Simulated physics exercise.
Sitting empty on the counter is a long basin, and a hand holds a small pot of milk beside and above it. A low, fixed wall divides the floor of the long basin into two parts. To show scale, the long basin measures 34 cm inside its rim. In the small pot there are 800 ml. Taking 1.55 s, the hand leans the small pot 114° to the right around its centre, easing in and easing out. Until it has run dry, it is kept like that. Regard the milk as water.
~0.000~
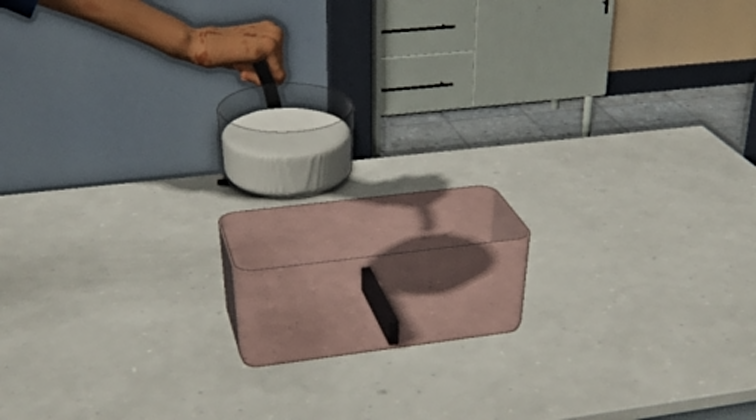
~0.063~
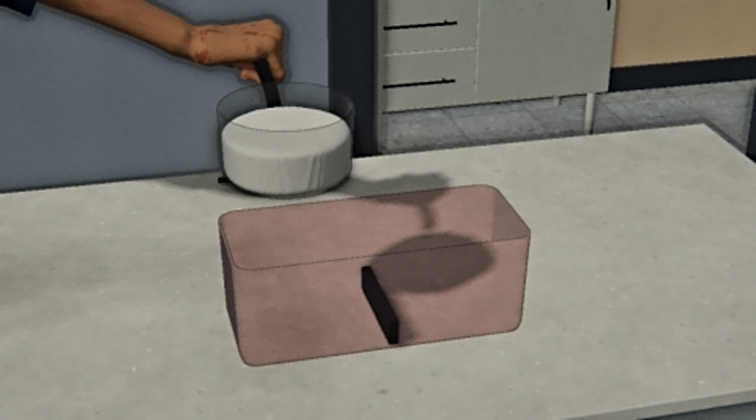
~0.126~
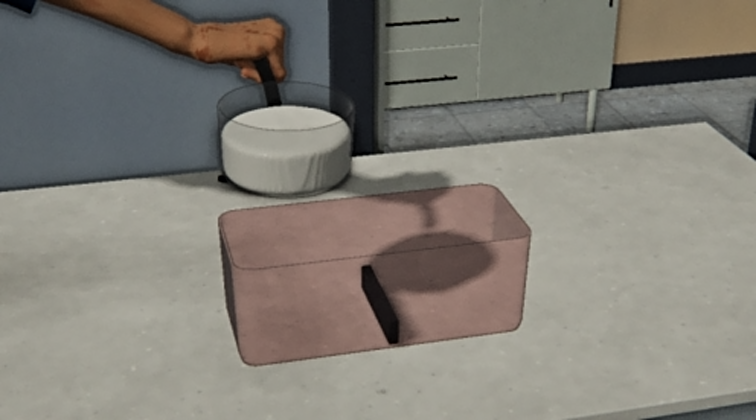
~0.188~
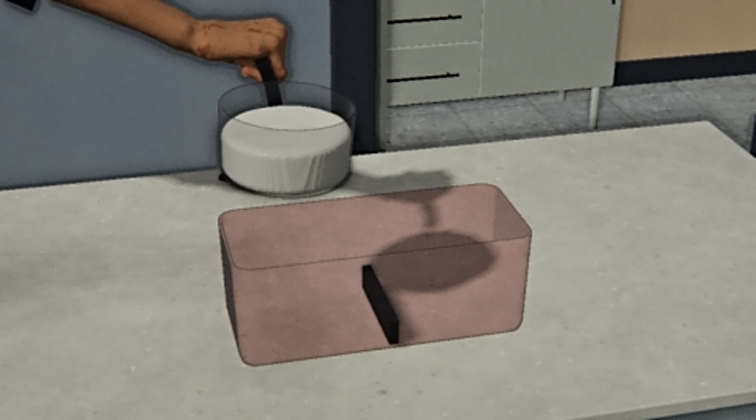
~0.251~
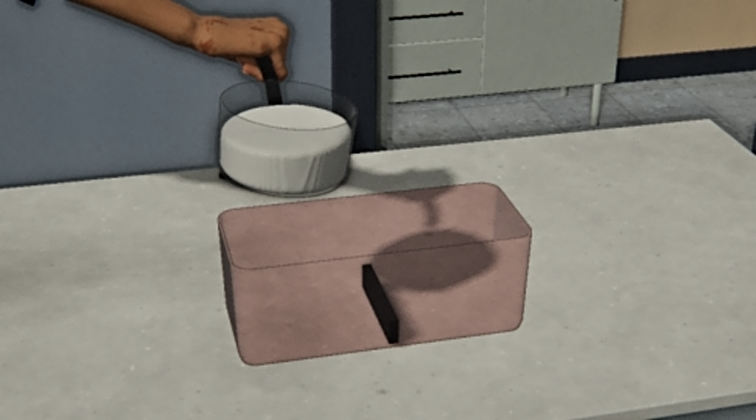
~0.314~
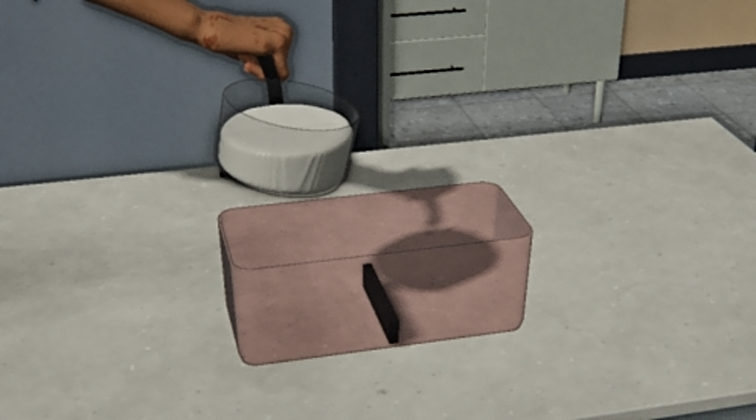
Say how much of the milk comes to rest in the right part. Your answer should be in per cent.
About 65 per cent comes to rest there.
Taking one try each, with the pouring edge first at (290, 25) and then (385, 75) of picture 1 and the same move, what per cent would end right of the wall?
40 then 90 %.
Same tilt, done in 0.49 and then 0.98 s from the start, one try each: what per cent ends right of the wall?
45 in a hundred, followed by 60 in a hundred.
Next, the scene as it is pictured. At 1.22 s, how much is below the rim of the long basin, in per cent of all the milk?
My estimate is about 82 percent.
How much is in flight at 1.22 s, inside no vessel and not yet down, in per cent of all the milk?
About 7 % of the total.
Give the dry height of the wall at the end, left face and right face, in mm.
I'd say some 22 mm on the left and some 8 mm on the right.
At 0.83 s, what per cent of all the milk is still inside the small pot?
Close to 66 percent of the liquid remains at that time.
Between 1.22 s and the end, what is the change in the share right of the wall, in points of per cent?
Net loss of about 2.
Then, 0.83 s in, the tilt is 64° and 66 per cent is still to pour, 1 is left of the wall and 9 right of it.
Then, 1.22 s in, the tilt is 102° and 11 per cent is still to pour, 15 is left of the wall and 67 right of it.
Then, 1.62 s in, the tilt is 114° and 0 per cent is still to pour, 32 is left of the wall and 68 right of it.
Then, 2.05 s in, the tilt is 114° and 0 per cent is still to pour, 35 is left of the wall and 65 right of it.
Finally, 35 per cent lies left of the wall, 65 right of it and 0 outside.
